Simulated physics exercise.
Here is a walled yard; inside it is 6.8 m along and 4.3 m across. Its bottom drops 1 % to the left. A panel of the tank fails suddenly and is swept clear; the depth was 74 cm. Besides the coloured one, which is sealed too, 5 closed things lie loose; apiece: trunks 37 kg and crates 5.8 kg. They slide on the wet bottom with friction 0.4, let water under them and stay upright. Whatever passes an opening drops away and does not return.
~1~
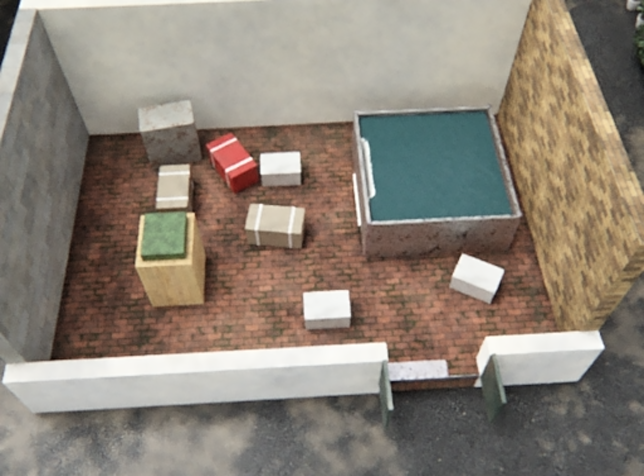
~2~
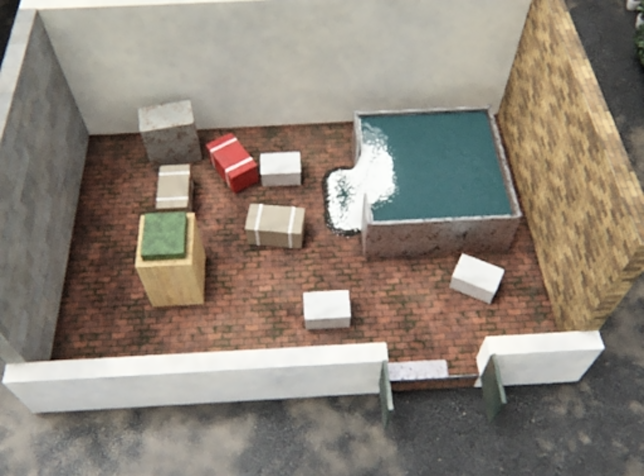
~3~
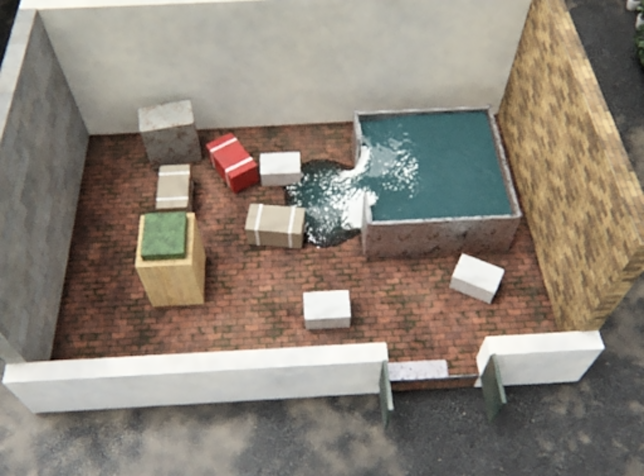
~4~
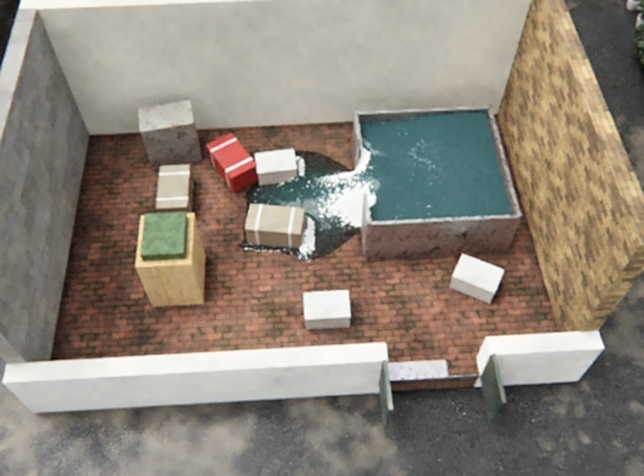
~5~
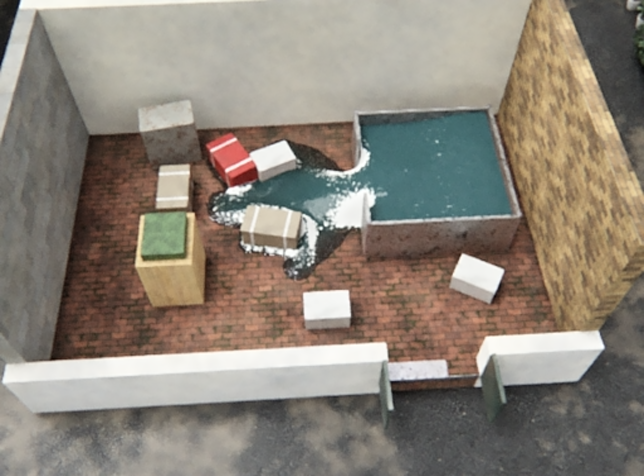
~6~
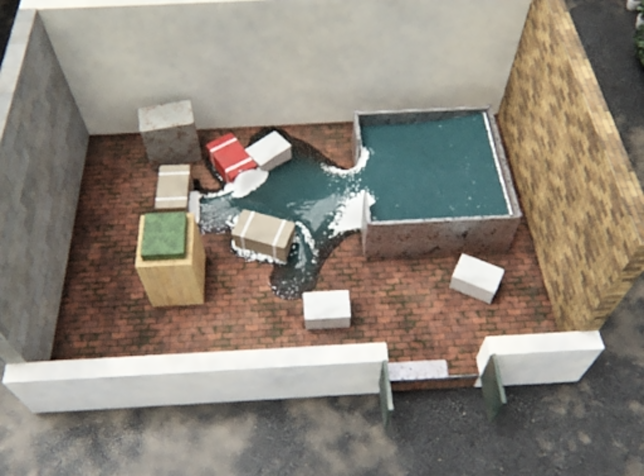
Water fills a raised tank at the right of a walled, brick-paved yard, seen from high above by a still camera. A red strapped trunk, two beige trunks and three white crates lie about, with a grey block and a green-topped wooden one at left. Through the tank's opened left side, teal water gushes out foaming and spreads leftward, nudging the nearest white crate and then the middle beige trunk slightly left.
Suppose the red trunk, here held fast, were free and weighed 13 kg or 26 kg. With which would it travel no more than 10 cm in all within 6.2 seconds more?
Verdict: Neither weight holds it.
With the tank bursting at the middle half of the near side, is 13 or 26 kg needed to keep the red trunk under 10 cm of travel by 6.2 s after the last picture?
Then only the larger load is enough.
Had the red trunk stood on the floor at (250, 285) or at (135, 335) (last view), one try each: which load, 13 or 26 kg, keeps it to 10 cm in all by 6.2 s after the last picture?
In that order: Neither is enough; neither holds.
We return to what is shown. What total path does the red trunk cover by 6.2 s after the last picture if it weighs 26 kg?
Some 650 cm in all.
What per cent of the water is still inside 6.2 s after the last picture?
About 100 per cent.
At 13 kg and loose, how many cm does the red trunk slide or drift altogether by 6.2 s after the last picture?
About 550 cm.
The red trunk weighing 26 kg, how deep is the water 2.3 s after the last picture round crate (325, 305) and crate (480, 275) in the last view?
Roughly 2 and 0 cm.
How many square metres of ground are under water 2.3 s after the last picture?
Roughly 21 m2.
Then, 0.6 s after the last picture the red trunk would be 37 cm from its start with 13 kg and 36 cm from its start with 26 kg; 9 cm of water round it then.
Then, 2.3 s after the last picture the red trunk would be 161 cm from its start with 13 kg and 182 cm from its start with 26 kg; 12 cm of water round it then.
Then, 4.2 s after the last picture the red trunk would be 284 cm from its start with 13 kg and 313 cm from its start with 26 kg; 21 cm of water round it then.
Then, 6.2 s after the last picture the red trunk would be 296 cm from its start with 13 kg and 285 cm from its start with 26 kg; 13 cm of water round it then.
